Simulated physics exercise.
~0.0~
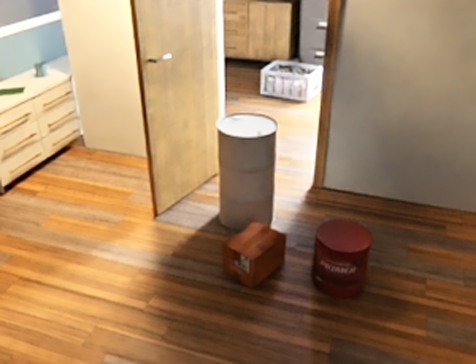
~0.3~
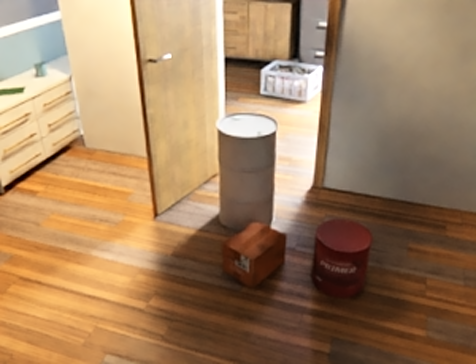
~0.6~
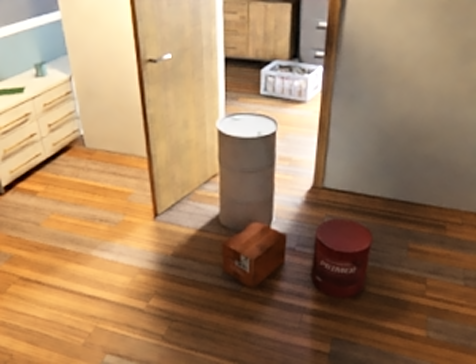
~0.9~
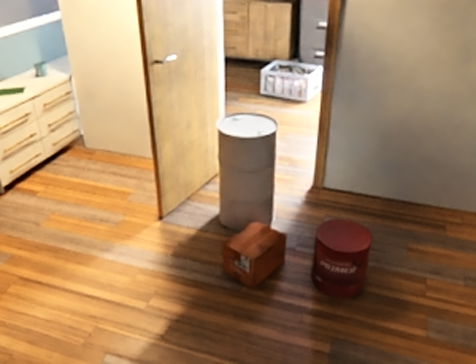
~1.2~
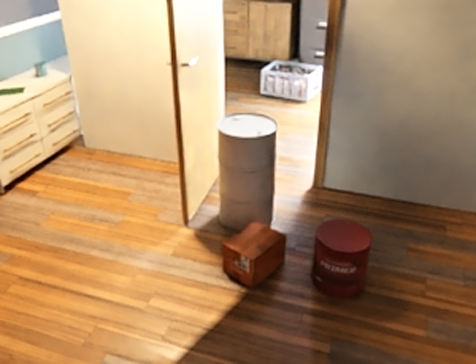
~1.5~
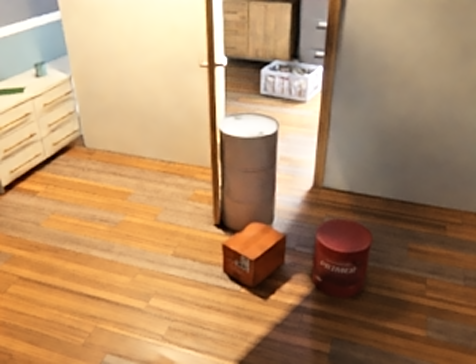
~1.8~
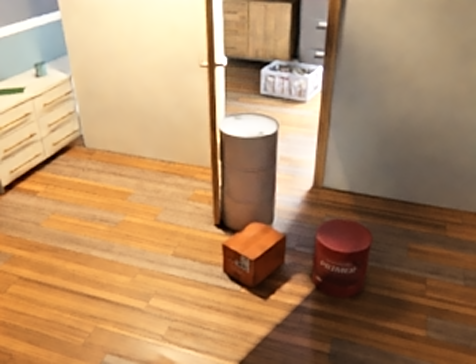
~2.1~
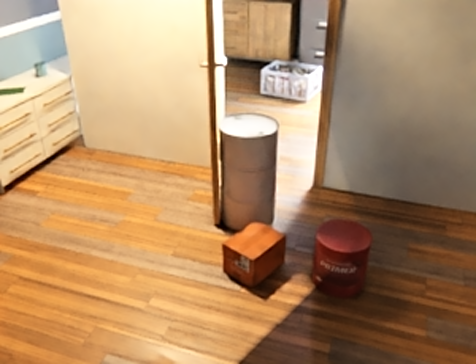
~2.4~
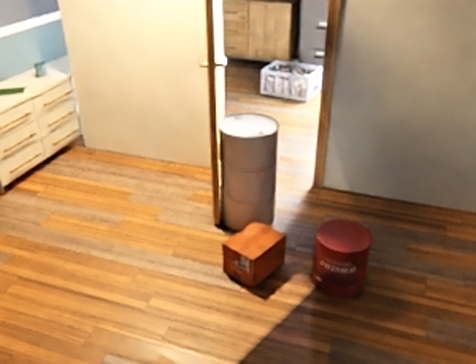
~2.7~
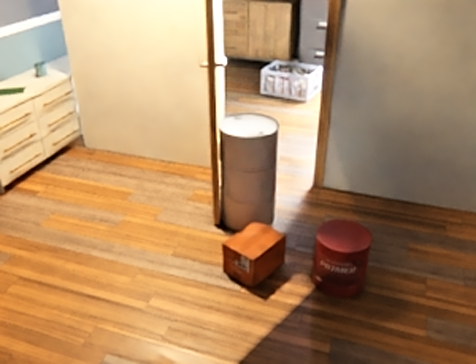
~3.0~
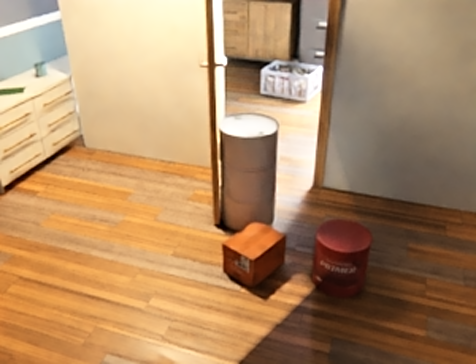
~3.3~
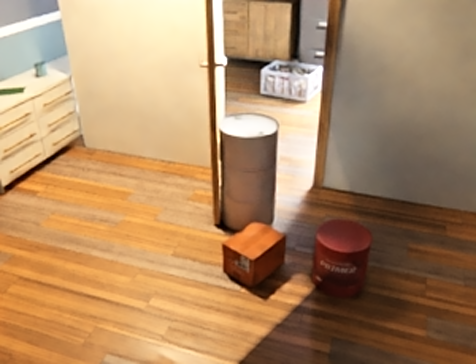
In a doorway, the door swings partway and stops against the white drum.
